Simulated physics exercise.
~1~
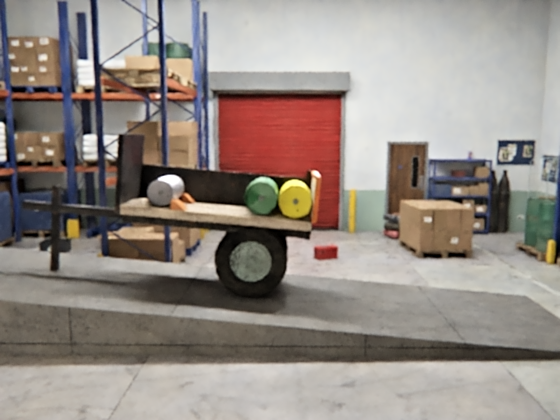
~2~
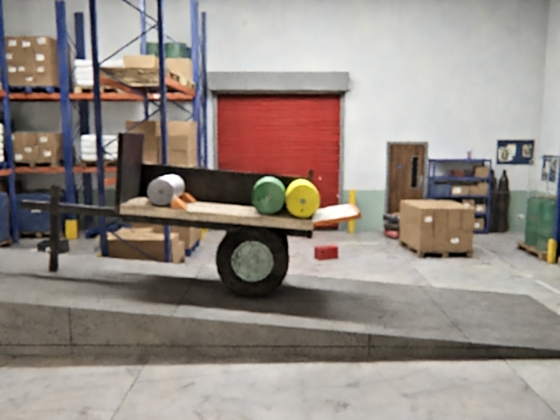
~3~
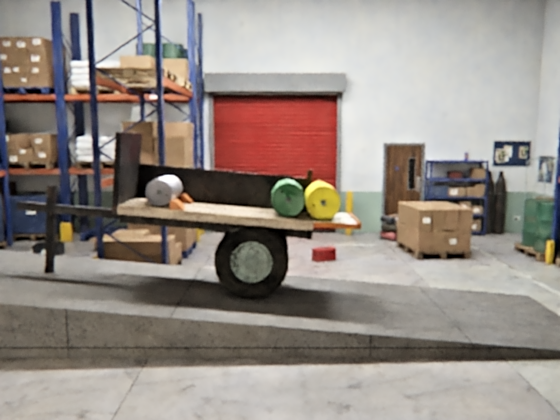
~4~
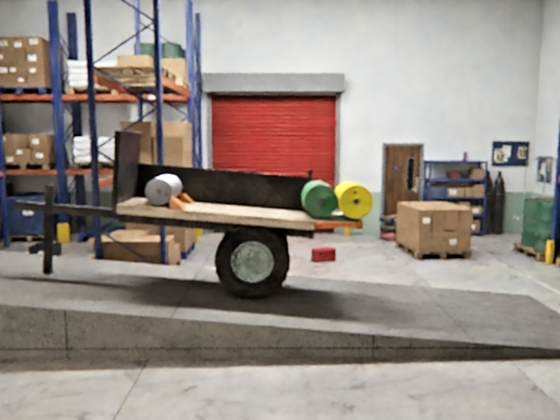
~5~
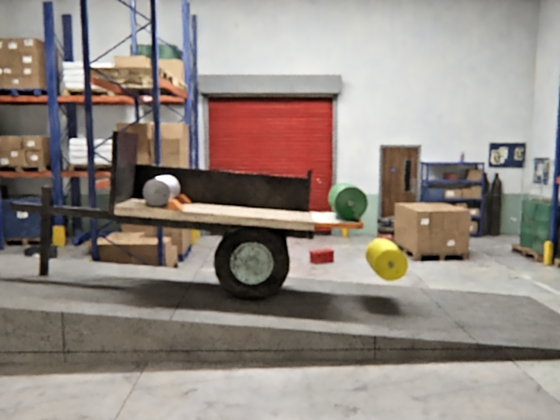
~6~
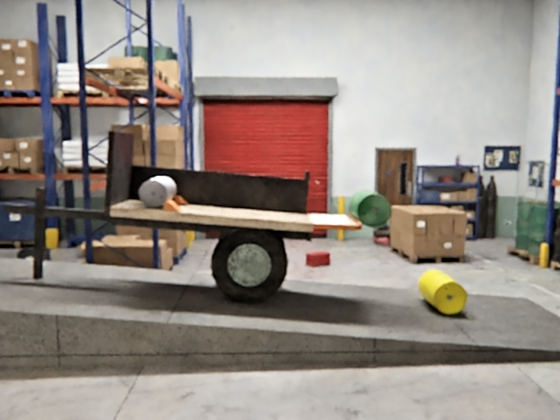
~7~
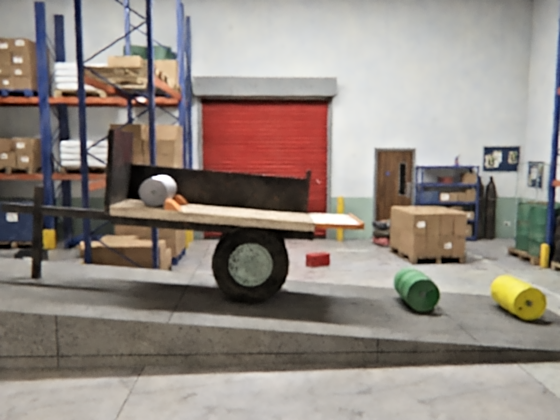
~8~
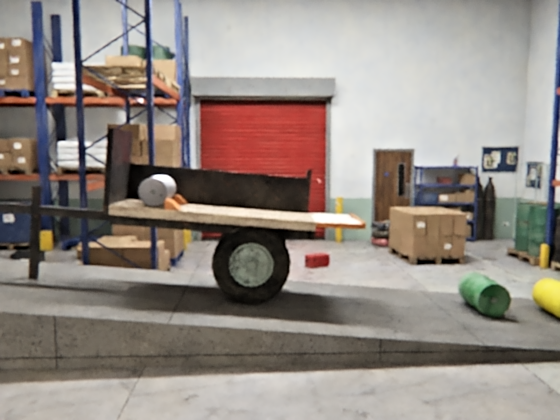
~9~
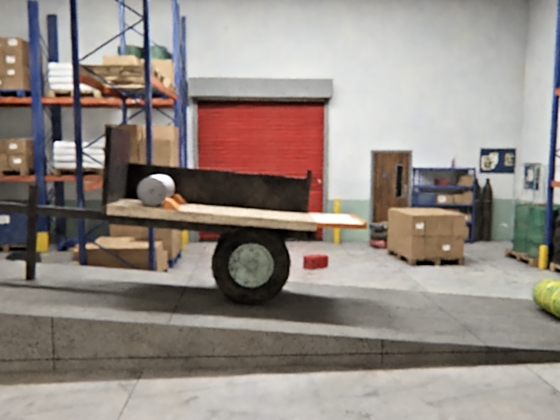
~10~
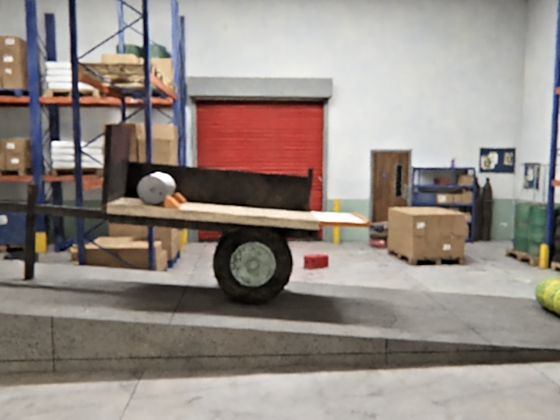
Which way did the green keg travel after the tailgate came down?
It rolled to the right, going along the bed and over the lowered tailgate, then carried on right across the ground.
